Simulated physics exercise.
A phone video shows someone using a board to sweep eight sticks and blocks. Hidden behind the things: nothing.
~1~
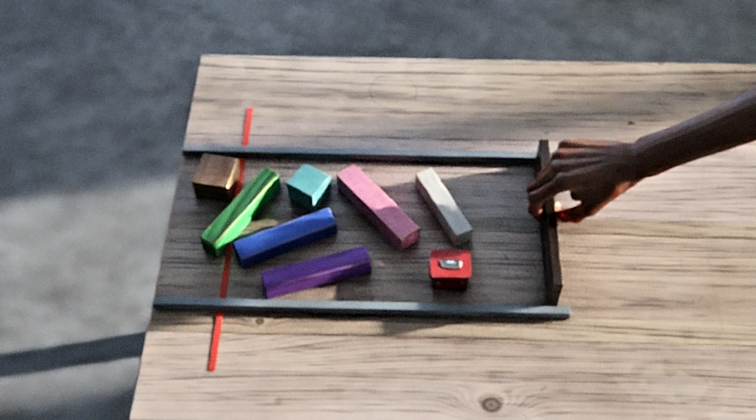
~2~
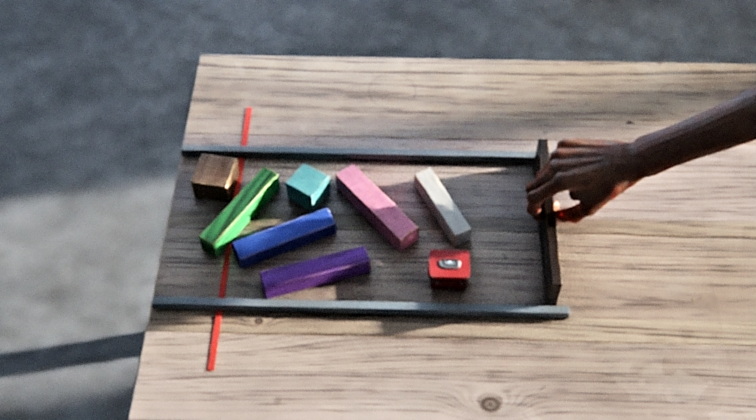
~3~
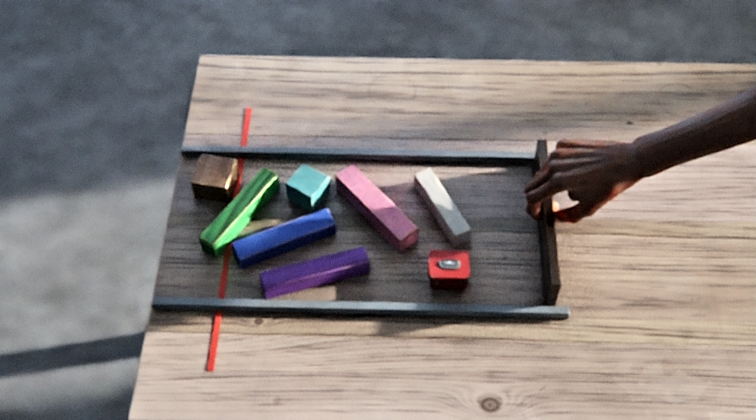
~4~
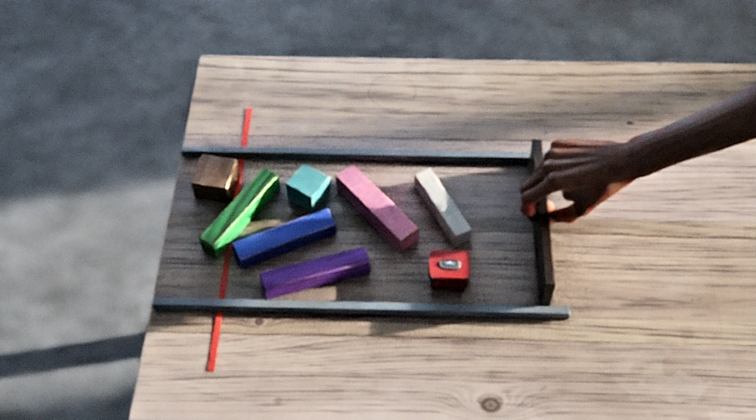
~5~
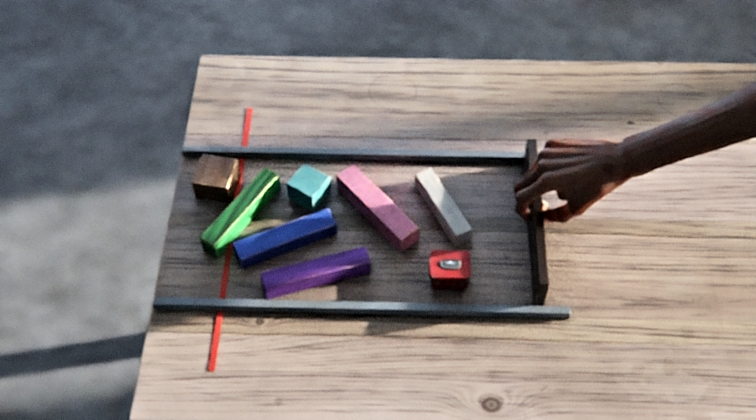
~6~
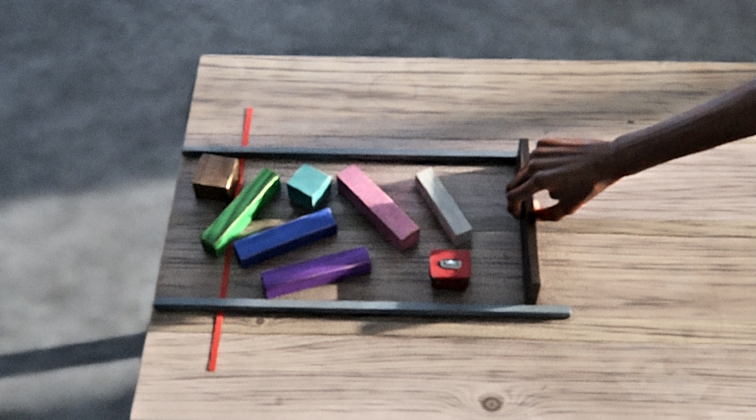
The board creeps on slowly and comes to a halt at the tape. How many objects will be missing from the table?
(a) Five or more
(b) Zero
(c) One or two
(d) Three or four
Three or four.
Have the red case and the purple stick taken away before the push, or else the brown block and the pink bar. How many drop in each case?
Counts - first: 2, second: 3.
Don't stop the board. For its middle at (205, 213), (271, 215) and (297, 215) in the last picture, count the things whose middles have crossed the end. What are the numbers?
Per position: 5 / 1 / 0.
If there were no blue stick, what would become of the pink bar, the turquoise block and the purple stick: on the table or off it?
As for the pink bar, it is retained; the turquoise block is retained; the purple stick is not retained.
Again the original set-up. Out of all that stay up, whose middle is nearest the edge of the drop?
That would be the turquoise block.
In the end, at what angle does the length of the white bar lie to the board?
It measures close to 0 degrees.
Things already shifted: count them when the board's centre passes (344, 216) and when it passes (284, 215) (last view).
7 by the first point, 8 by the second.
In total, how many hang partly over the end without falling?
1.
Soon after, none off yet; brown block at rest near (217, 178); green stick at rest near (242, 211); blue stick at rest near (286, 238).
After that, none off yet; brown block at rest near (217, 178); green stick at rest near (241, 211); blue stick displaced a little near (260, 241).
And then, none off yet; brown block displaced about its own width near (176, 167); green stick displaced a little near (183, 200); blue stick displaced about its own width near (184, 243).
In the end, the number that fall off is three or four; gone, purple stick, blue stick, green stick and brown block.
